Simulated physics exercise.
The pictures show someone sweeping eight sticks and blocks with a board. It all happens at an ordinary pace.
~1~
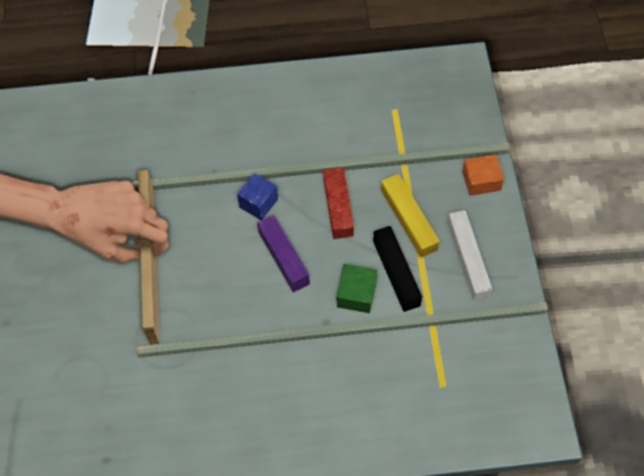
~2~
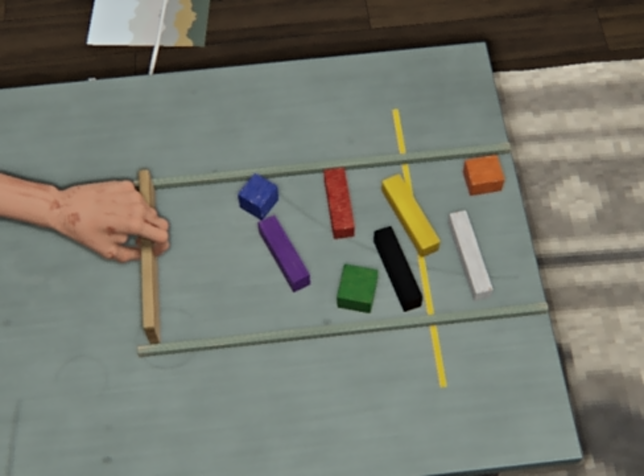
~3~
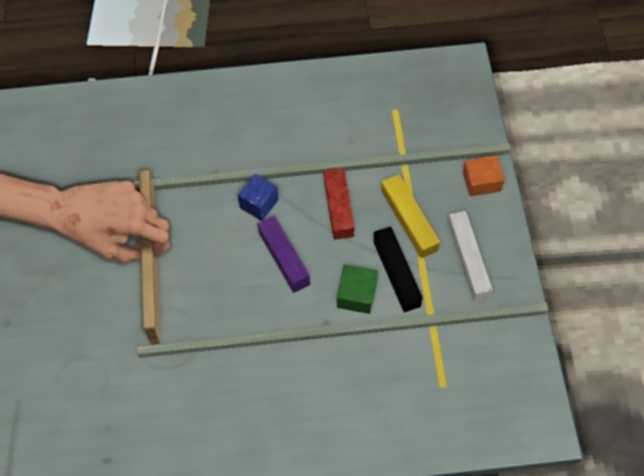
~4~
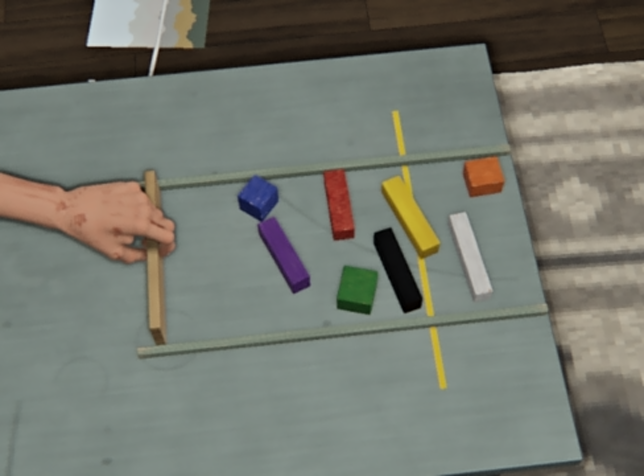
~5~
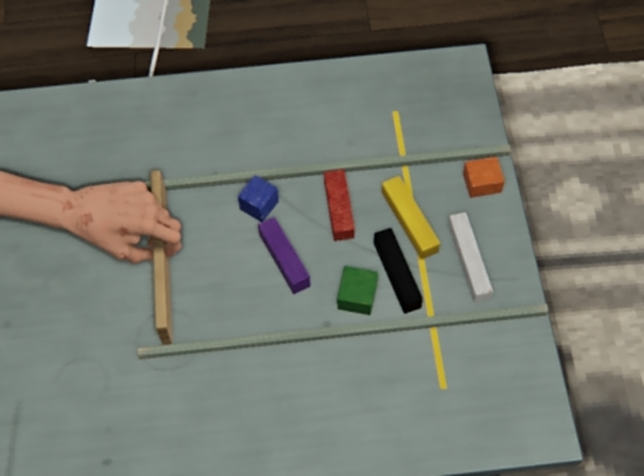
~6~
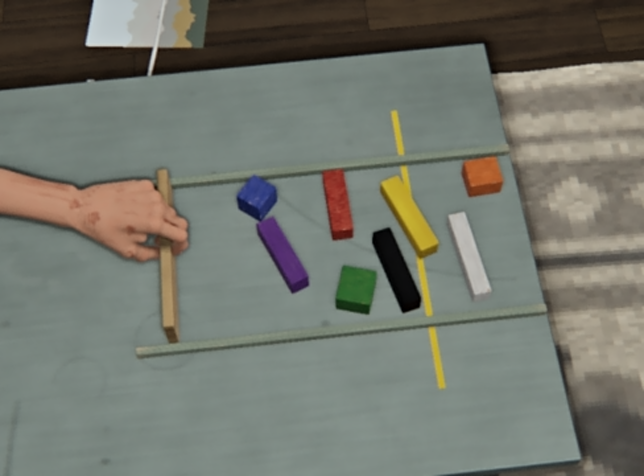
A hand reaches in from the left and grips an upright wooden board on a grey-green tabletop, seen from above, with a patterned rug at right. Between two pale rails lie blue, purple, red, green, black, yellow, white and orange pieces, with yellow tape crossing near the yellow and black sticks. The board stays still at first, then the hand slides it slightly right, touching none of the motionless pieces.
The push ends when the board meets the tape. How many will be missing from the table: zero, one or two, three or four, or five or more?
The number that fall off is zero.
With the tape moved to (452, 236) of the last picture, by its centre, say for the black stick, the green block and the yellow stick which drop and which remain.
The black stick holds on, the green block survives, the yellow stick does not fall.
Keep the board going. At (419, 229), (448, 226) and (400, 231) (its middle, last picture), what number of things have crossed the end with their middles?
Place by place, 0, 1 and 0.
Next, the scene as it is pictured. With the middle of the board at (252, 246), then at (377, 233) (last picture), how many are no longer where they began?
The counts are 1 and 6.
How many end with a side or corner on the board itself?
That makes 3.
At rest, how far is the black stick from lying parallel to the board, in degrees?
Near 20 degrees.
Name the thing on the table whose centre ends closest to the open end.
That is the orange block.
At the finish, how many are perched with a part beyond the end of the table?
It comes to 0.
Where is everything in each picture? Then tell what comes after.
Orange block (483, 175); white bar (469, 255); yellow stick (409, 215); board (149, 256); tape (417, 238), in the first frame.
White bar (470, 255); board (149, 255), in the second frame.
Yellow stick (410, 216); black stick (397, 269), in the third frame.
Orange block (483, 177); purple bar (284, 255), in the fourth frame.
White bar (470, 257); green block (357, 291), in the fifth frame.
Orange block (482, 177); white bar (468, 257); yellow stick (409, 217); board (168, 255); tape (416, 240), in the sixth frame.
Early on, none off yet; orange block at rest near (482, 177); white bar at rest near (468, 257); yellow stick at rest near (409, 217).
Finally, the number that fall off is zero.
